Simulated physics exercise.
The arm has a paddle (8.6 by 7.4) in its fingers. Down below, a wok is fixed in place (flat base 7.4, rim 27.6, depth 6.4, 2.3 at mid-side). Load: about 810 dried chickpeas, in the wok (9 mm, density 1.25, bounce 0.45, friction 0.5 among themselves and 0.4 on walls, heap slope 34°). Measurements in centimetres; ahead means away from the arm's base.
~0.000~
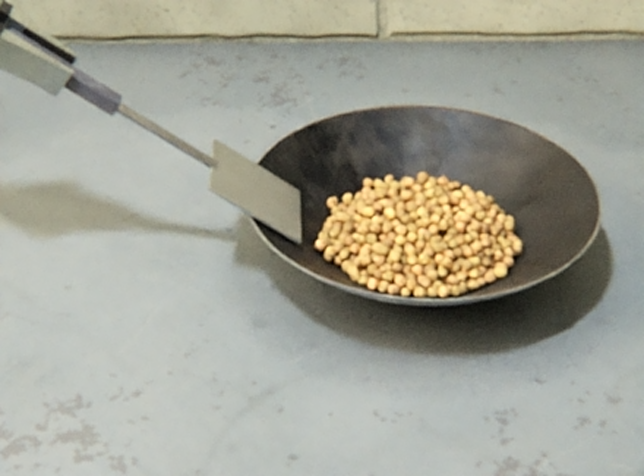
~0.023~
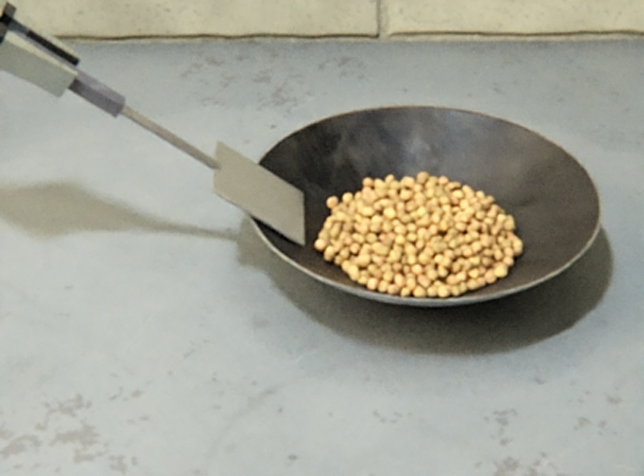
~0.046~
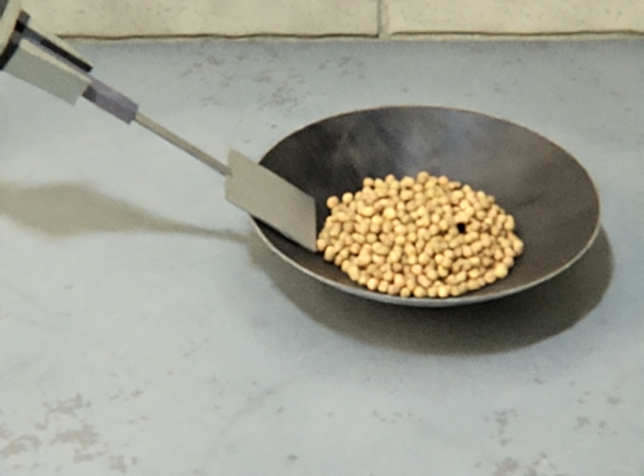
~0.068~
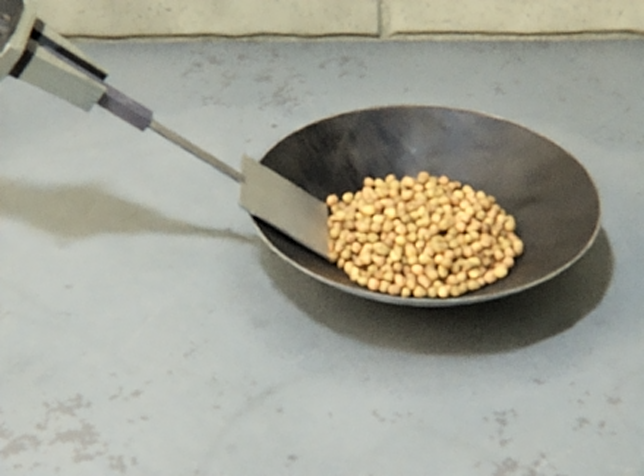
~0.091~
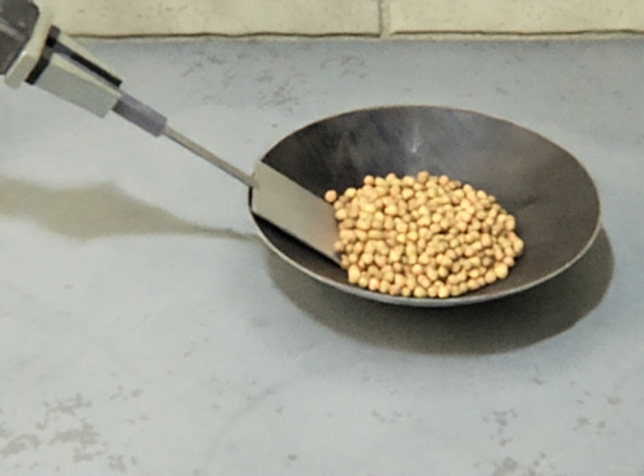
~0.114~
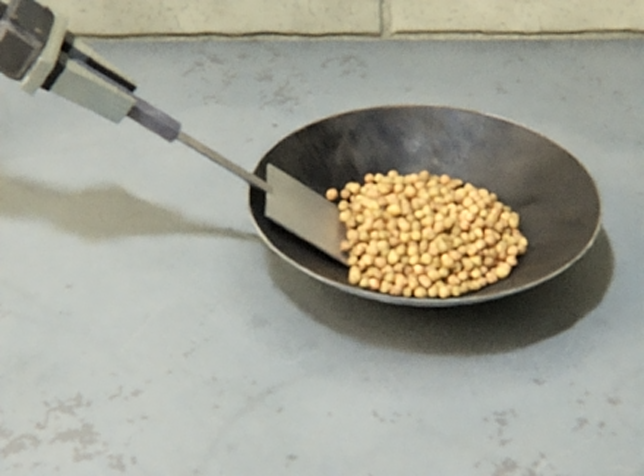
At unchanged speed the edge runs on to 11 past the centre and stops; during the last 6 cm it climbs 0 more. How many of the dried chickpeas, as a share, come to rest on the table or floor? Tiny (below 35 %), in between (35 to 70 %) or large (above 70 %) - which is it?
Tiny, so below 35 %.
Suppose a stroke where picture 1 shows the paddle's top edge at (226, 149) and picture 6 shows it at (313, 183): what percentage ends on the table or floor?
Roughly 40 %.
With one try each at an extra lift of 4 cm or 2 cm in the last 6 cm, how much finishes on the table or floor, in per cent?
I'd put it near 25 in a hundred, then near 25 in a hundred.
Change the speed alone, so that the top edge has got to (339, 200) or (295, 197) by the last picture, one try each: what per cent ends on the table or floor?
I'd estimate close to 45 and 35 in a hundred.
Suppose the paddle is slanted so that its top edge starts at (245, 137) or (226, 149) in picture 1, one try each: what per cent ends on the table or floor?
Some 30 and 30 per cent.
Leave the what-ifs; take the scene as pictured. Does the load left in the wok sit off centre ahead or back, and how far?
I'd put it at roughly 4.5 cm toward the front.
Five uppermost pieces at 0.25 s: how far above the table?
I'd say close to 5 cm on average.
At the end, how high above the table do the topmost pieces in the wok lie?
Top of the heap: Roughly 8.0 cm above the table top.
By 0.25 s, sloping 37°, highest piece 6 above the table; 809 in the wok.
By 0.39 s, sloping 37°, highest piece 8 above the table; 809 in the wok.
By 0.66 s, sloping 37°, highest piece 8 above the table; 618 in the wok, 181 on the table or floor, 10 on the blade or in flight.
By 1.71 s, sloping 37°, highest piece 8 above the table; 615 in the wok, 194 on the table or floor.
Final count, 615 in the wok, 194 on the table or floor. That is 24 % on the table or floor.
